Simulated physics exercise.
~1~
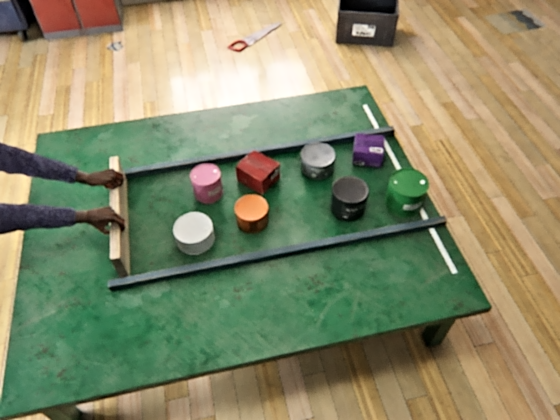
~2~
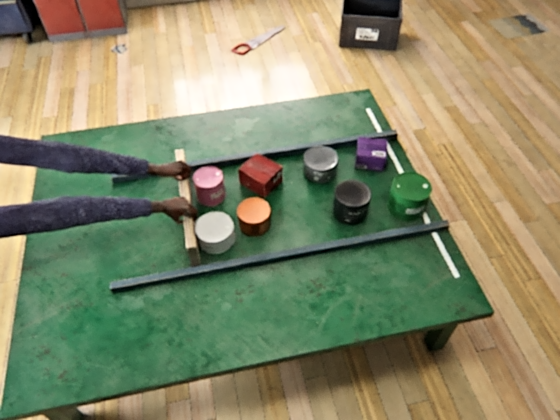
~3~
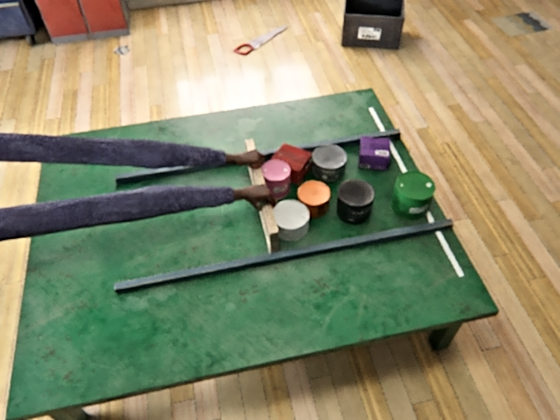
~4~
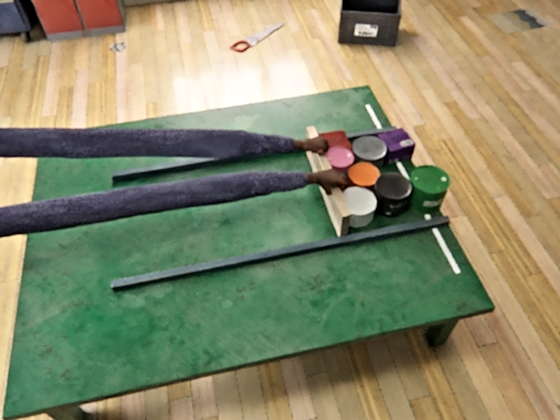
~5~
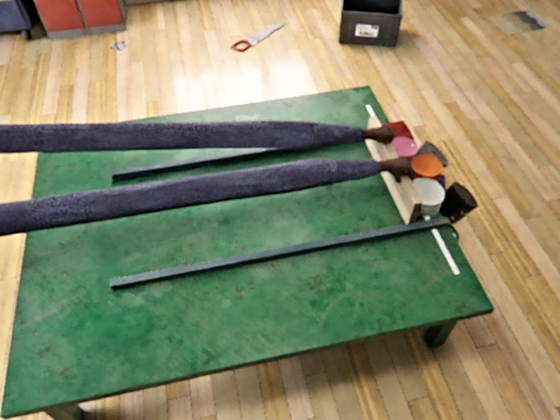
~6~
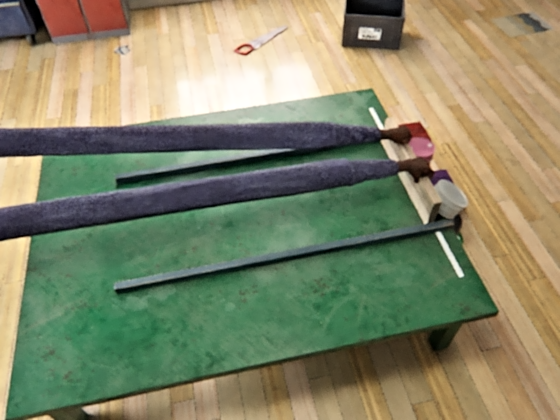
Two arms in dark sleeves pushed a wooden plank rightward along a green table, gathering up colorful canisters and boxes until most went over the far edge, the green and black ones among them, leaving the red box and pink canister by the plank.
